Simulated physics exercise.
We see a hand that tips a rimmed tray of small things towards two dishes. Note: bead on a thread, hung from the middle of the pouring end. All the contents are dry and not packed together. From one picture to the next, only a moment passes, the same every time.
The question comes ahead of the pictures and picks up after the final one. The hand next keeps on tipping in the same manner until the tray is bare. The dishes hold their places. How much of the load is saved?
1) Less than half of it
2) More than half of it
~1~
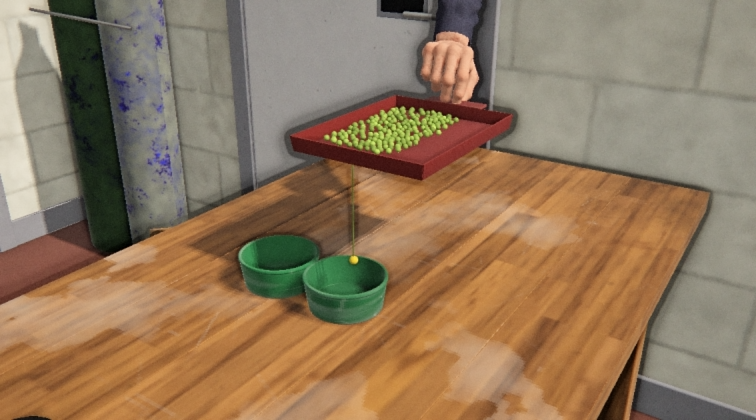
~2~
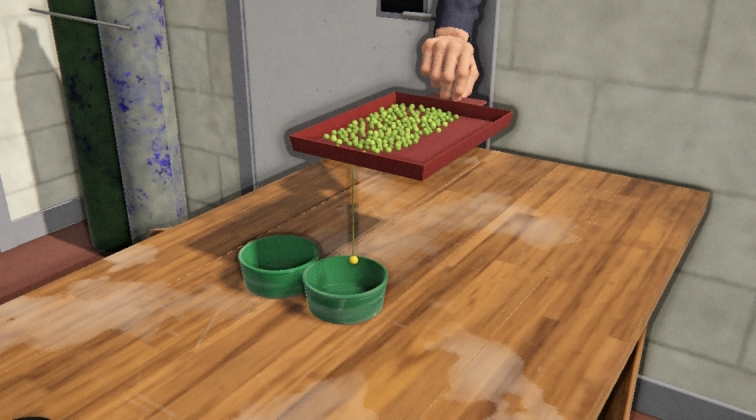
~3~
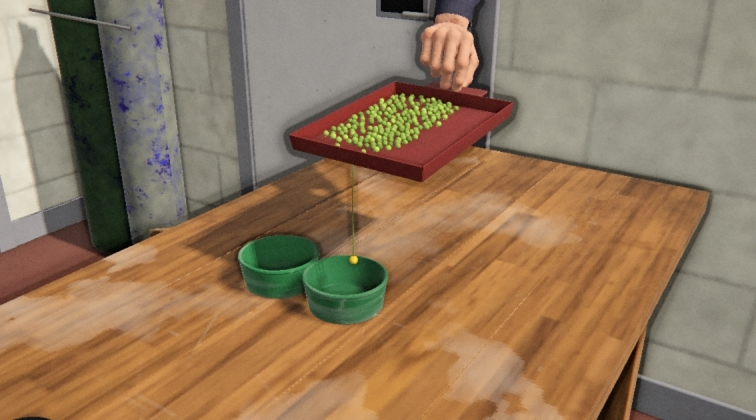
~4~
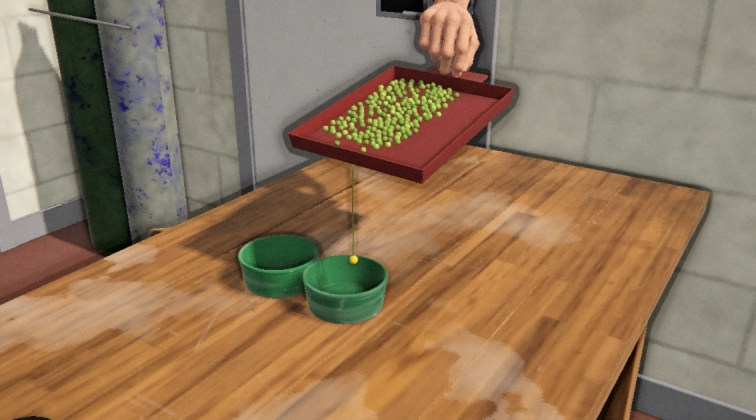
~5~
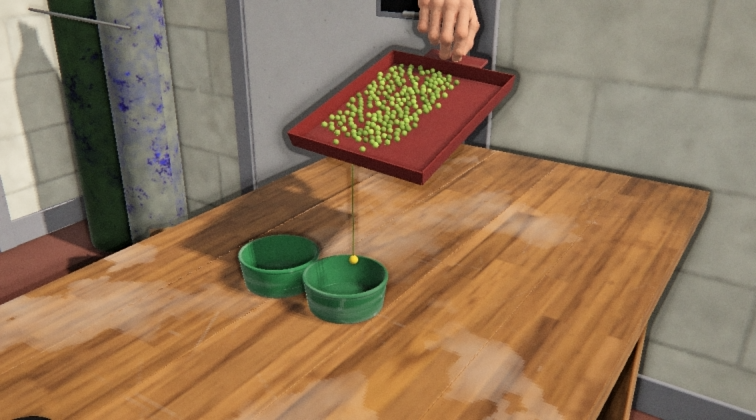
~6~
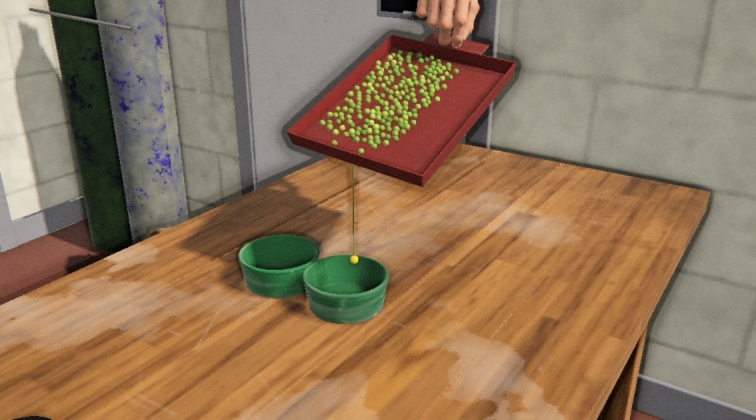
1, less than half of it.
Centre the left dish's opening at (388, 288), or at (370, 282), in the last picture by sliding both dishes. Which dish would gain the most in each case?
At place one the left of the pair; at place two the left of the pair.
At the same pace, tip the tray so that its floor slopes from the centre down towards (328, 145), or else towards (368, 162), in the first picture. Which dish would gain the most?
Going by the two slopes in order, it's the left-side one and then the right-side one.
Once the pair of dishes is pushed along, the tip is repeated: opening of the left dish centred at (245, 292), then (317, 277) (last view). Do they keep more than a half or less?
Catch, run one: Below the halfway mark; run two: Past the halfway mark.
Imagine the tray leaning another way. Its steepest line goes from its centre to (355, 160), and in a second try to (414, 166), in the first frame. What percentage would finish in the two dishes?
Respectively close to 40 and 0 in a hundred.
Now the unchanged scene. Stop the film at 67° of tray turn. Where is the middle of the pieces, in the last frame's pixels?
The middle of the pieces lands at roughly (378, 168).
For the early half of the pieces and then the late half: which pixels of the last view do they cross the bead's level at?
The first part passes (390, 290); everything after passes (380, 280).
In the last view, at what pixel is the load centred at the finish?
(379, 341).
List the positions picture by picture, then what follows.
The first picture shows corners of the pouring end near (293, 135) and (423, 164), level; middle of the load near (393, 129), dried peas; left dish near (254, 280); right dish near (321, 305); bead on its thread near (354, 260).
The second picture shows corners of the pouring end near (293, 135) and (422, 164), level; middle of the load near (393, 127).
The third picture shows corners of the pouring end near (292, 134) and (422, 166), tipped barely, lowest at the right corner; middle of the load near (393, 121).
The fourth picture shows corners of the pouring end near (292, 133) and (422, 168), tipped a little, lowest at the right corner; middle of the load near (393, 112).
The fifth picture shows corners of the pouring end near (291, 132) and (421, 171), tipped clearly, lowest at the right corner; middle of the load near (392, 104).
The sixth picture shows corners of the pouring end near (290, 131) and (421, 174), tipped clearly, lowest at the right corner; middle of the load near (390, 98), the bulk on the move; left dish near (254, 279); right dish near (321, 304).
Shortly afterwards, tray tipped steeply; the bulk on the tray; only a few outside both; near a quarter in the air.
Next, tray tipped past a quarter turn; near half on the tray; a little in the right dish; near a third outside both; near a quarter in the air.
Some moments later, tray tipped past a quarter turn; a little in the right dish; the bulk outside both.
In the end, tray tipped past a quarter turn; a little in the right dish; none at all in the left dish; the bulk outside both.
